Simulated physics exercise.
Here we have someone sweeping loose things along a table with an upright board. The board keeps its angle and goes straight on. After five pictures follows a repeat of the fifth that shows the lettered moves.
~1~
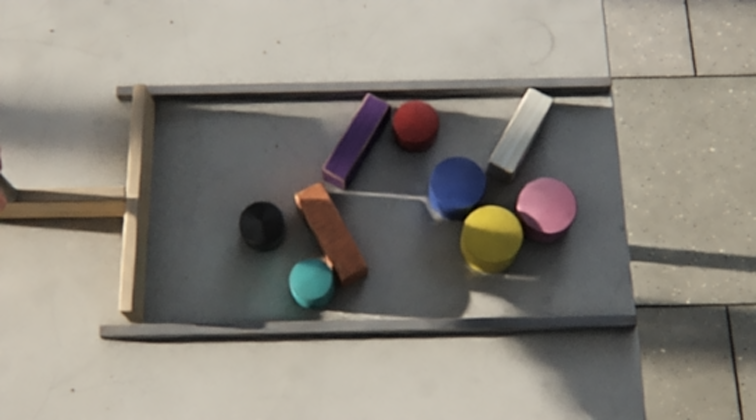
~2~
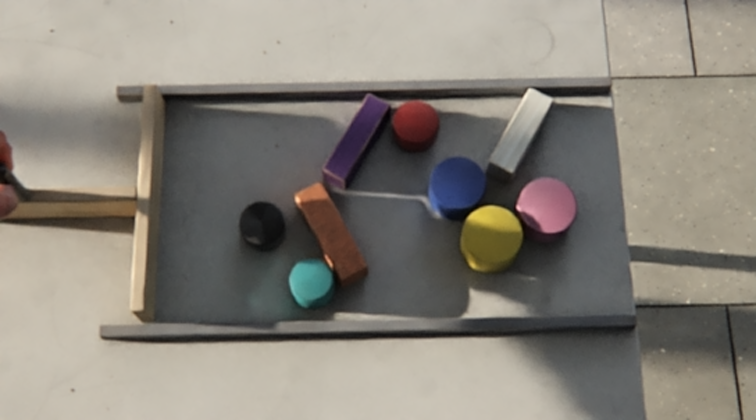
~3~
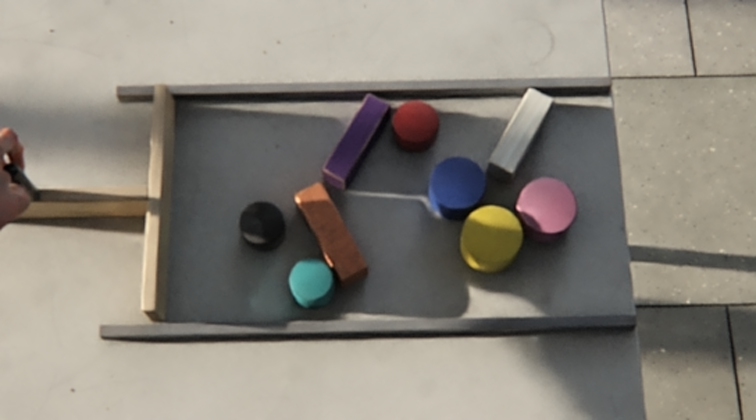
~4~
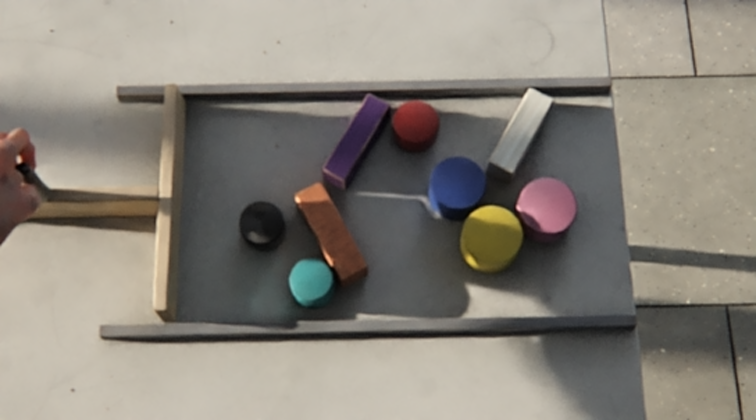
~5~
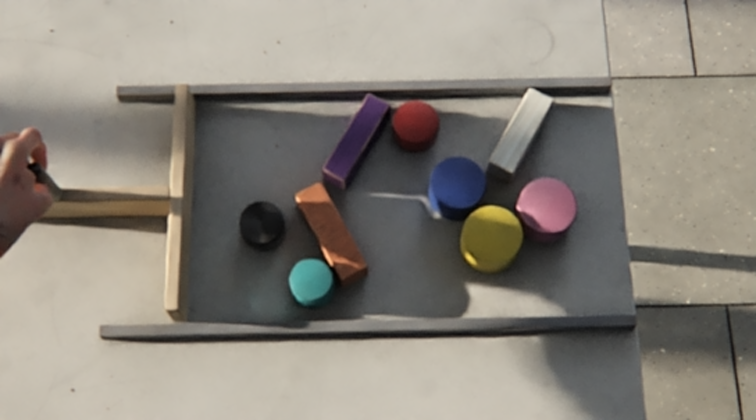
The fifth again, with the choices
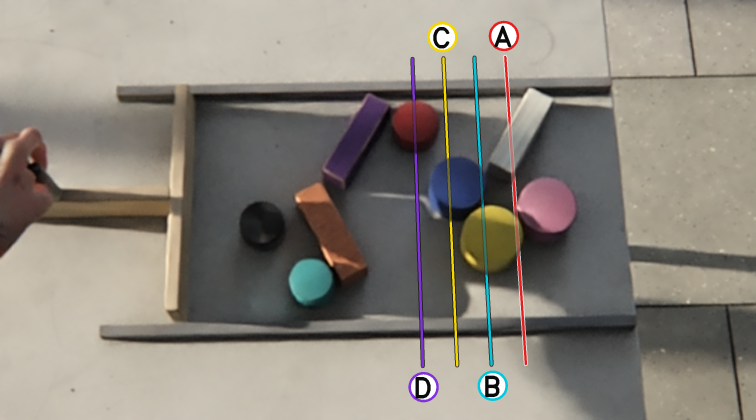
A hand slides an upright wooden board slightly right toward still, colourful blocks and discs.
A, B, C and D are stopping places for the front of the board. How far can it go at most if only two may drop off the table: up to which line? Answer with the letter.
A is the last line within the limit.
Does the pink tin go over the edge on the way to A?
By then, yes.
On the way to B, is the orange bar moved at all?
Yes.
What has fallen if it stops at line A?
The pink tin goes over.
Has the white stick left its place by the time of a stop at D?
Yes.
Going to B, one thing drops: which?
The pink tin goes over.
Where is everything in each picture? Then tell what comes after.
Yellow tin (491, 240); purple stick (357, 142); white stick (520, 136), in the first frame.
Board (144, 193); red tin (415, 127), in the second frame.
Board (155, 193); turquoise tin (313, 285), in the third frame.
Board (166, 193); orange bar (331, 235), in the fourth frame.
Board (177, 192); yellow tin (491, 240); purple stick (357, 142); white stick (520, 136), in the fifth frame.
On the copy, A at (515, 203); B at (483, 203); C at (450, 204); D at (417, 204).
On A. First, board (298, 190); turquoise tin (328, 284); orange bar (370, 234).
Then, board (421, 188); pink tin (574, 211); white stick (537, 131).
Finally, board (514, 186); pink tin over the edge; yellow tin (627, 259); one fallen.
By contrast, B is within the limit but short; C is within the limit but short; D is within the limit but short.
